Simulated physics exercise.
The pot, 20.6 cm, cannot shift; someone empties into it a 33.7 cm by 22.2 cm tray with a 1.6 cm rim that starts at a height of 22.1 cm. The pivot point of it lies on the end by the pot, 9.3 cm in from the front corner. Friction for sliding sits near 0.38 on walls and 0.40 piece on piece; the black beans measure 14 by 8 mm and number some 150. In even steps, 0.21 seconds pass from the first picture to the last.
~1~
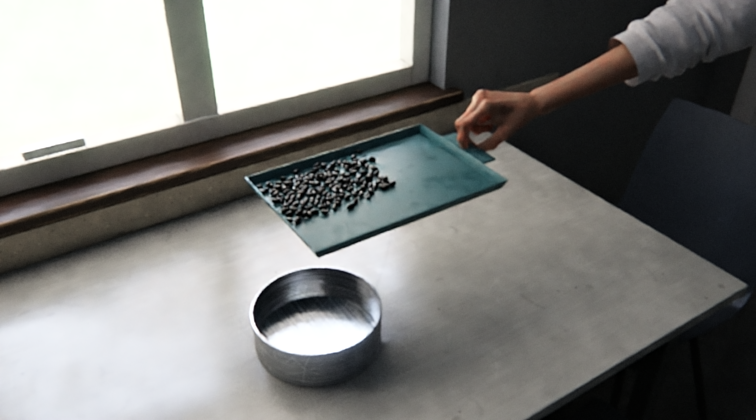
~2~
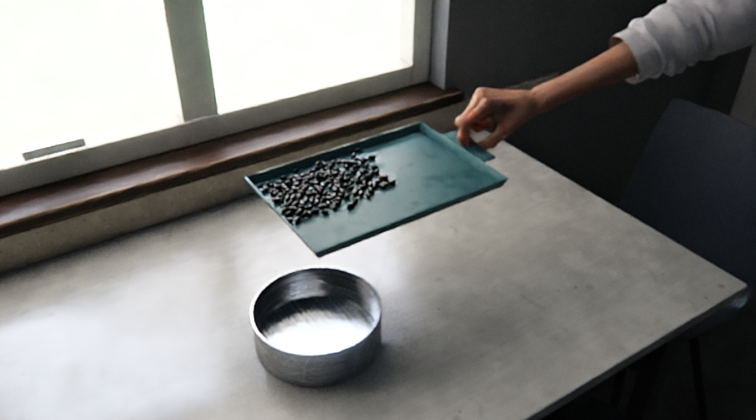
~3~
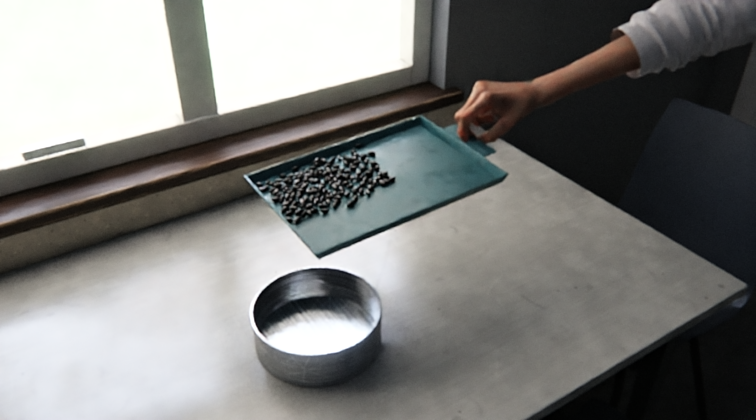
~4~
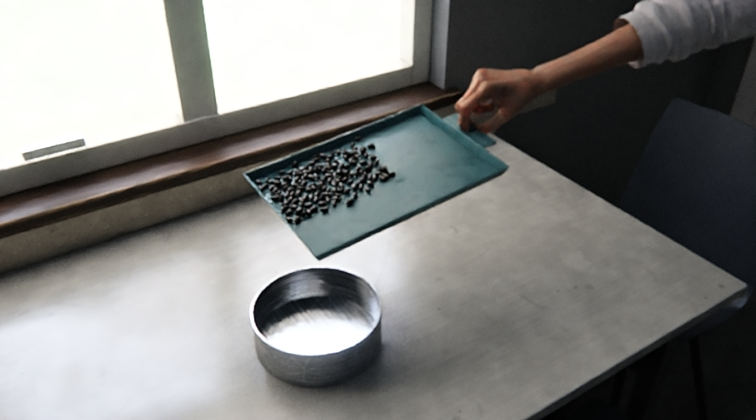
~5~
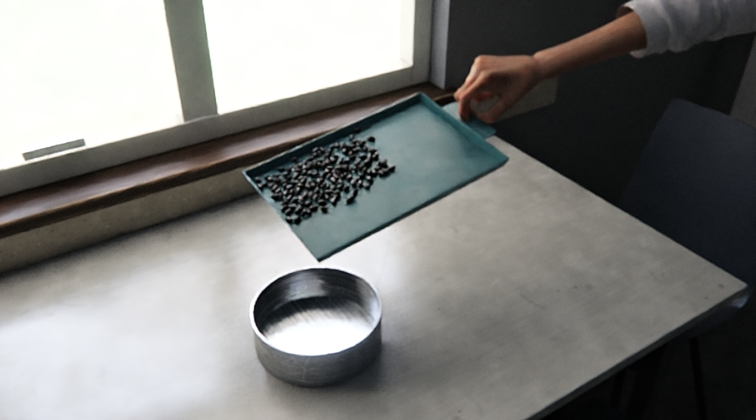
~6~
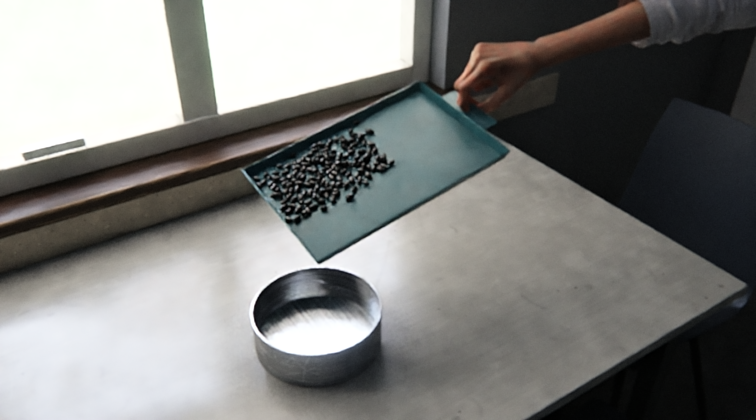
A hand raises one end of a teal tray of black beans above a pot.
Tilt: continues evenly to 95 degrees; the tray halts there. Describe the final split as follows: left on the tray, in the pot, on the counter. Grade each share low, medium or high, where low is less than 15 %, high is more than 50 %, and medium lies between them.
Shares - tray: Low, pot: High, counter: Medium.
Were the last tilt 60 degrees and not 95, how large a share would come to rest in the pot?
Then about 50 per cent.
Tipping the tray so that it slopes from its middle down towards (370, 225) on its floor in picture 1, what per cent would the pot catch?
Estimate: Some 75 per cent.
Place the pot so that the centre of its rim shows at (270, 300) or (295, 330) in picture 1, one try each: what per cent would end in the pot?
Roughly 20 per cent, then 100 per cent.
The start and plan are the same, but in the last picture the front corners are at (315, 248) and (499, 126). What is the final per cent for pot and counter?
Split: Pot = 25, counter = 75.
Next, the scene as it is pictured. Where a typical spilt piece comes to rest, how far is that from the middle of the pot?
26 cm.
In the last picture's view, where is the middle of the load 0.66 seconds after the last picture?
Look near (307, 320) in the last picture.
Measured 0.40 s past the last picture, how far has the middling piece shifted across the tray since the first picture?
Displacement on the tray: Roughly 10 cm.
Then, 0.40 s after the last picture, tilt 54 degrees; the tray holds 100 %, the pot 0 %.
Then, 0.66 s after the last picture, tilt 79 degrees; the tray holds 25 %, the pot 25 %.
Then, 1.03 s after the last picture, tilt 95 degrees; the tray holds 0 %, the pot 75 %.
In the end, tray 0 %, pot 75 %, counter 25 %.
